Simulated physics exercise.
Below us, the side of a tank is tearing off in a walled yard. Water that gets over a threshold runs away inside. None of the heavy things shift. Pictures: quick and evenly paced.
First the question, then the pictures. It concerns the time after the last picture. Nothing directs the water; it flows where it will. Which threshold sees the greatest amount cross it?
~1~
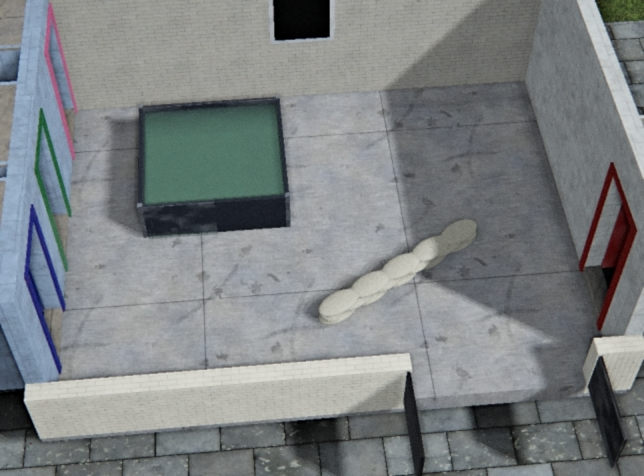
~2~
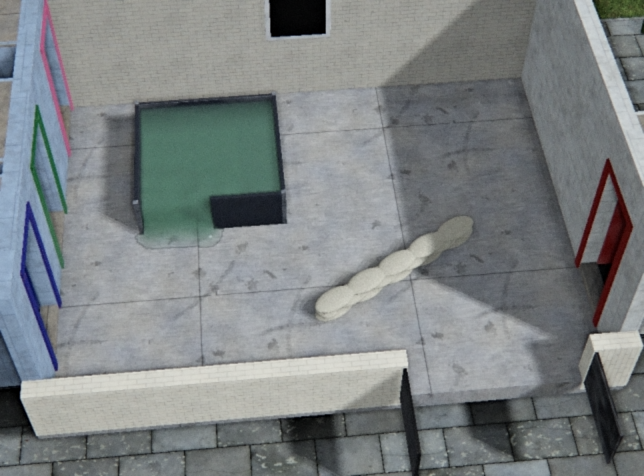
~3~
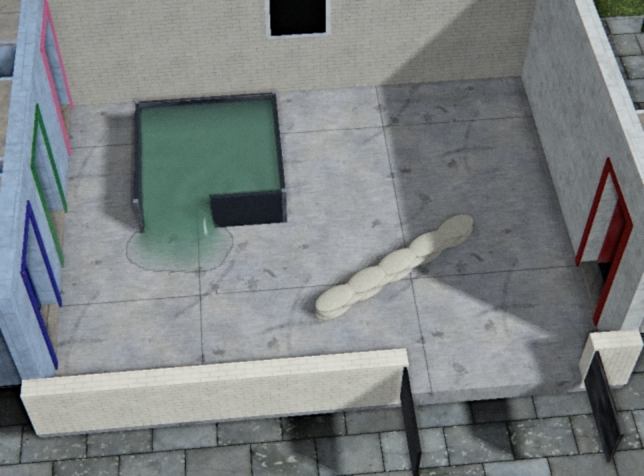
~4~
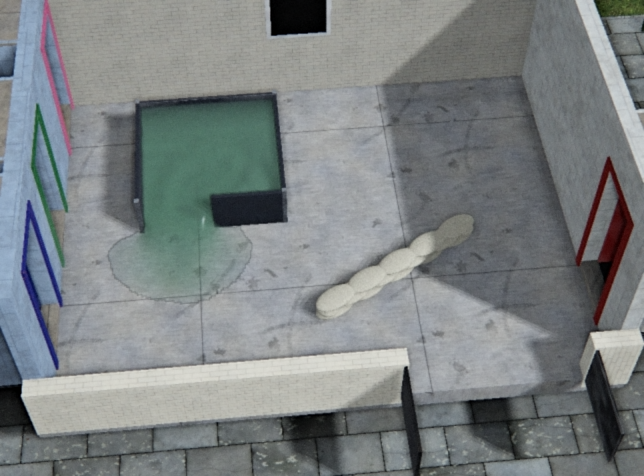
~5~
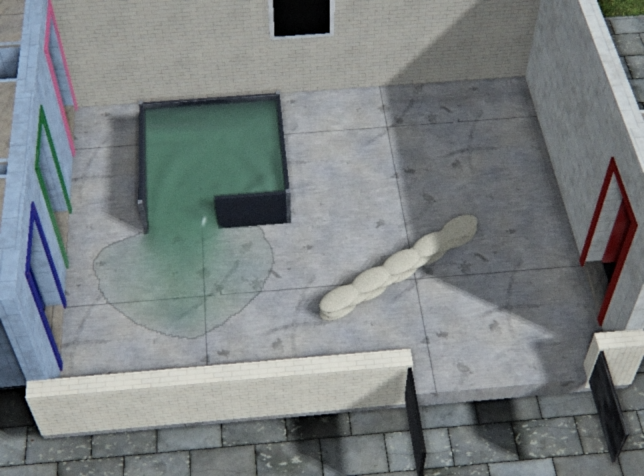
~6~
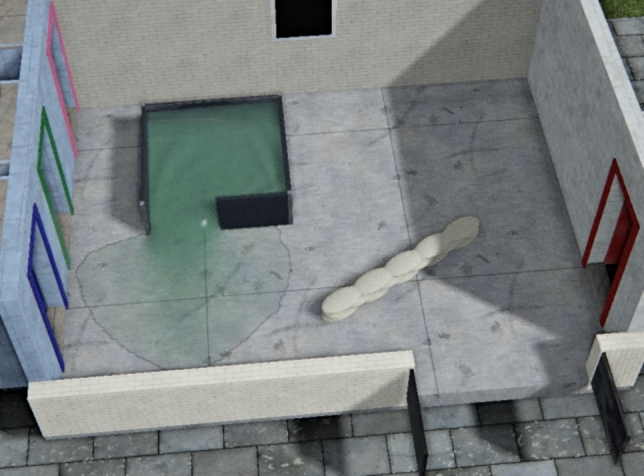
The blue threshold.
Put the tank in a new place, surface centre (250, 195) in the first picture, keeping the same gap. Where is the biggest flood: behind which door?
My guess is the blue one.
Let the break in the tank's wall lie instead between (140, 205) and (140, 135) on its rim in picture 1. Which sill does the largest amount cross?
Answer: The green one.
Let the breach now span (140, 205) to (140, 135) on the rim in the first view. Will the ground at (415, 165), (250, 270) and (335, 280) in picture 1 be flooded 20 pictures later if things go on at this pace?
Untouched, untouched, untouched.
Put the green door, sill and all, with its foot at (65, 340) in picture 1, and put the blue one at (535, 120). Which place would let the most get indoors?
The door marked green.
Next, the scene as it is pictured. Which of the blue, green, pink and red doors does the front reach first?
That is the blue door.
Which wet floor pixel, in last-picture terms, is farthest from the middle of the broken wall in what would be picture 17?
The farthest wet spot is near (429, 378).
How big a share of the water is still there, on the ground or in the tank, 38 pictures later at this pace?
Around 92 in a hundred.
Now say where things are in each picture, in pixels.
Still water in the tank at (212, 154), in the first frame.
The front is at (217, 237), out from the gap at (177, 219), in the second frame.
The front is at (214, 263), out from the gap at (178, 219), in the third frame.
Water pours out at (178, 220) and has run to (207, 294), in the fourth frame.
The front is at (195, 332), out from the gap at (182, 221), in the fifth frame.
Water pours out at (184, 222) and has run to (180, 368), in the sixth frame.
A moment on, water covers 25 % of the floor; green door not reached, blue door wet at the sill, nothing in, pink door not reached, red door not reached.
Next, water covers 25 % of the floor; green door wet at the sill, nothing in, blue door a trickle in, pink door not reached, red door not reached.
Then, water covers 40 % of the floor; green door wet at the sill, nothing in, blue door some in, pink door not reached, red door not reached.
Later, water covers 65 % of the floor; green door wet at the sill, nothing in, blue door a lot in, pink door wet at the sill, nothing in, red door wet at the sill, nothing in.
In the end, water covers 95 % of the floor; green door wet at the sill, nothing in, blue door a lot in, pink door wet at the sill, nothing in, red door wet at the sill, nothing in; the blue door has let in the most.
